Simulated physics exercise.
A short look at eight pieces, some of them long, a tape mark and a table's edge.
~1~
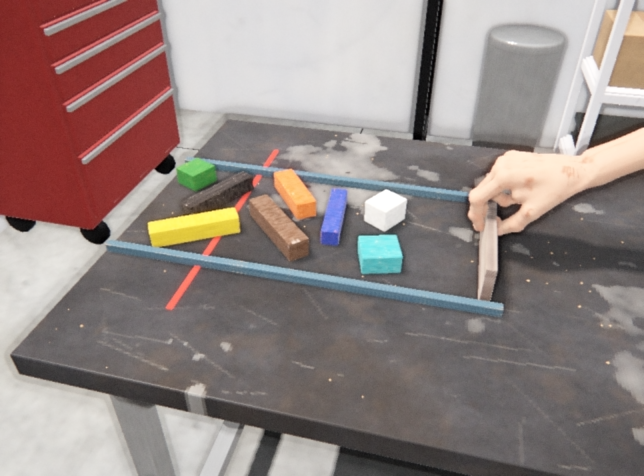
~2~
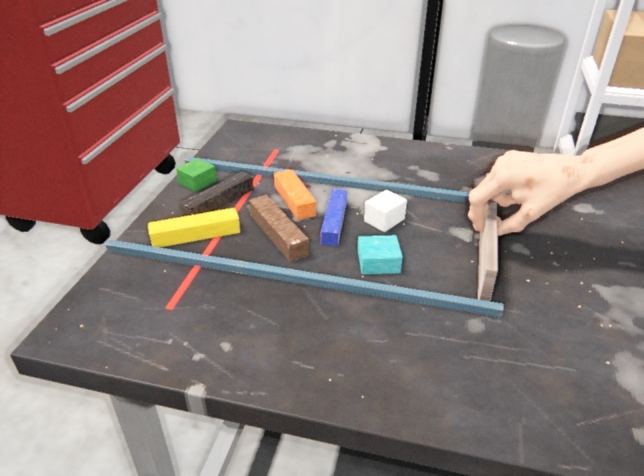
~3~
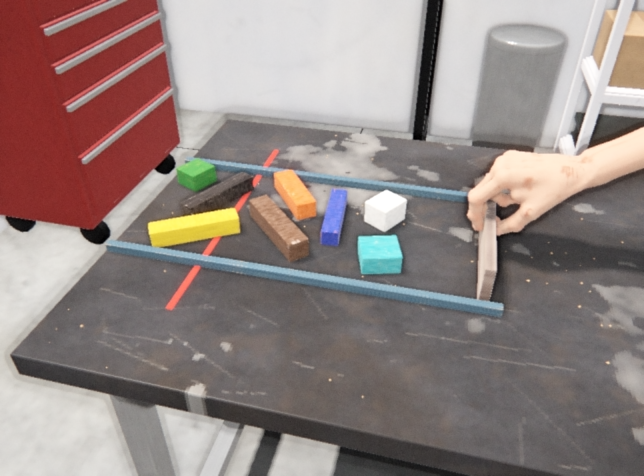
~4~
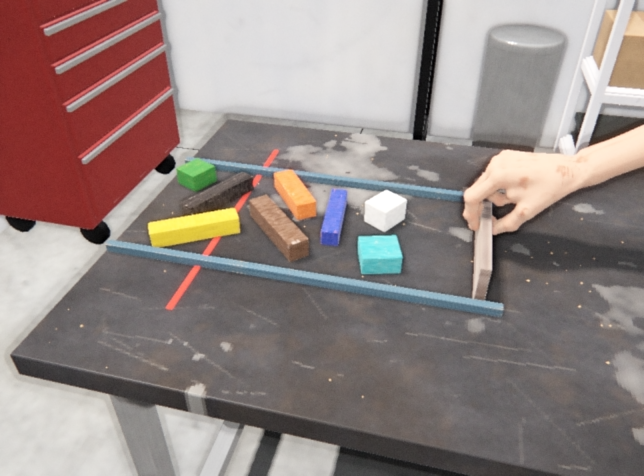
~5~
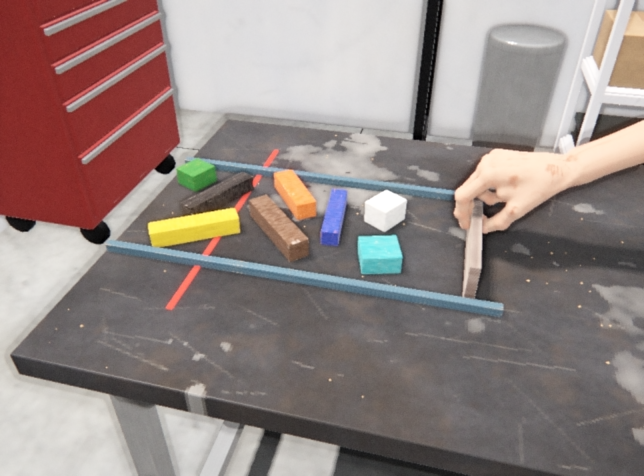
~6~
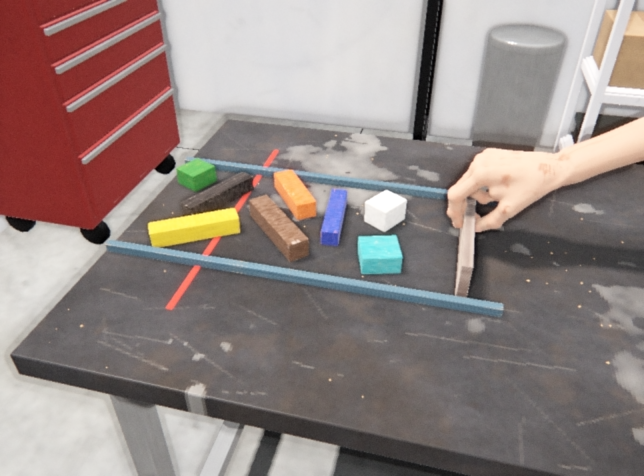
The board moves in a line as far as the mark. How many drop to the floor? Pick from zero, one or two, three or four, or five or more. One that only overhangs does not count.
Outcome: The number that fall off is one or two.
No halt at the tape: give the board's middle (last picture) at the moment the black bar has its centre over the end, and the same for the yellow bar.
About (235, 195), and (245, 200) for the other.
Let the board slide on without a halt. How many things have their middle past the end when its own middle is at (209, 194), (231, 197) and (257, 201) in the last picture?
The counts: 3, 3 and 0.
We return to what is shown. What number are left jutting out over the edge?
It comes to 1.
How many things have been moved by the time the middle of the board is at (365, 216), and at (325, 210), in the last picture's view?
3 and 5.
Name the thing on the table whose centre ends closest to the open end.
The black bar ends nearest.
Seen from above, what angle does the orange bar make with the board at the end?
Roughly 10° out of line.
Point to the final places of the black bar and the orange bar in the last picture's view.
The black bar at (160, 185), the orange bar at (203, 179).
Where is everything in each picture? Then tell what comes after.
The first frame shows green block (197, 174); yellow bar (195, 228); black bar (219, 196); board (488, 233); tape (234, 214).
The second frame shows yellow bar (195, 228); orange bar (294, 194).
The third frame shows black bar (219, 196); brown bar (278, 227).
The fourth frame shows green block (197, 175); blue bar (335, 216).
The fifth frame shows yellow bar (195, 228); white block (385, 211).
The sixth frame shows green block (197, 175); yellow bar (195, 228); black bar (219, 196); board (467, 230); tape (234, 214).
Soon after, none off yet; green block at rest near (197, 175); yellow bar at rest near (195, 228); black bar at rest near (219, 196).
At rest, the number that fall off is one or two; fallen, yellow bar and green block.
